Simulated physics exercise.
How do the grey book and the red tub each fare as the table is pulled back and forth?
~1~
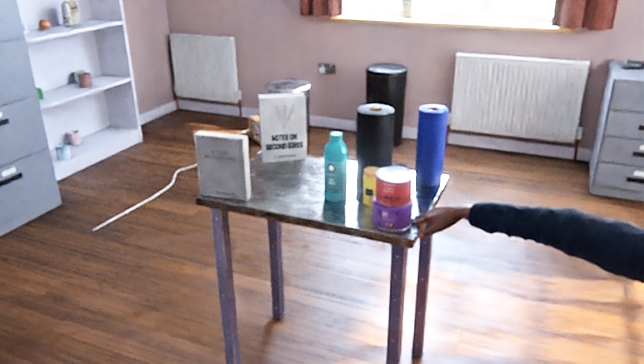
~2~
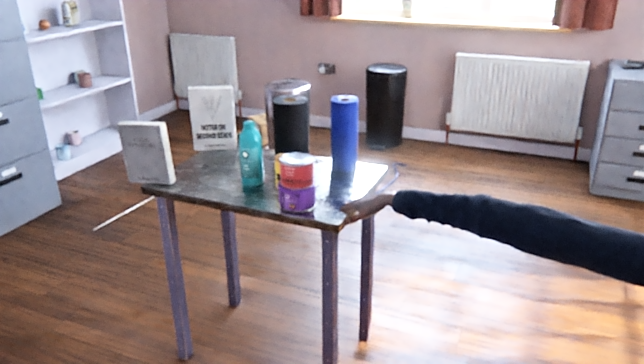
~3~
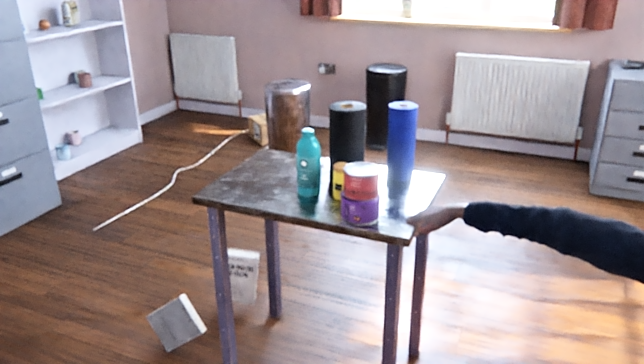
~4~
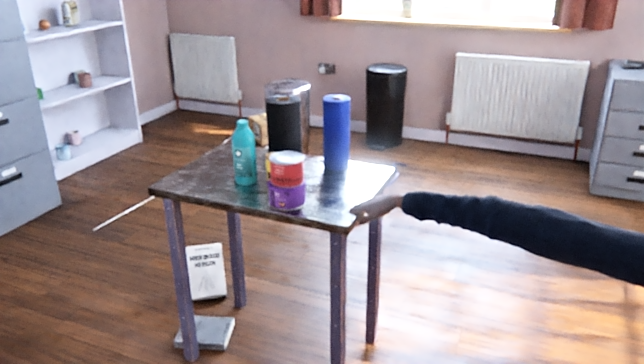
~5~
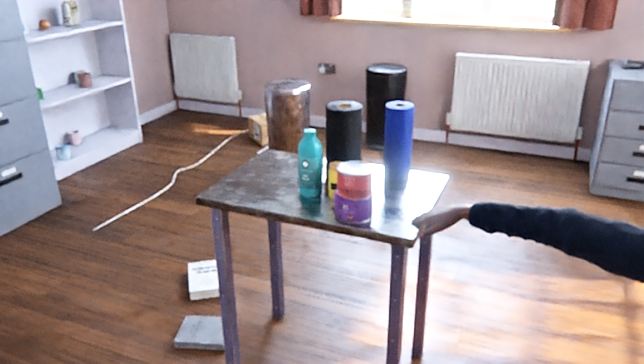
The grey book topples and ends up on the floor, while the red tub keeps standing on top of the purple tub.
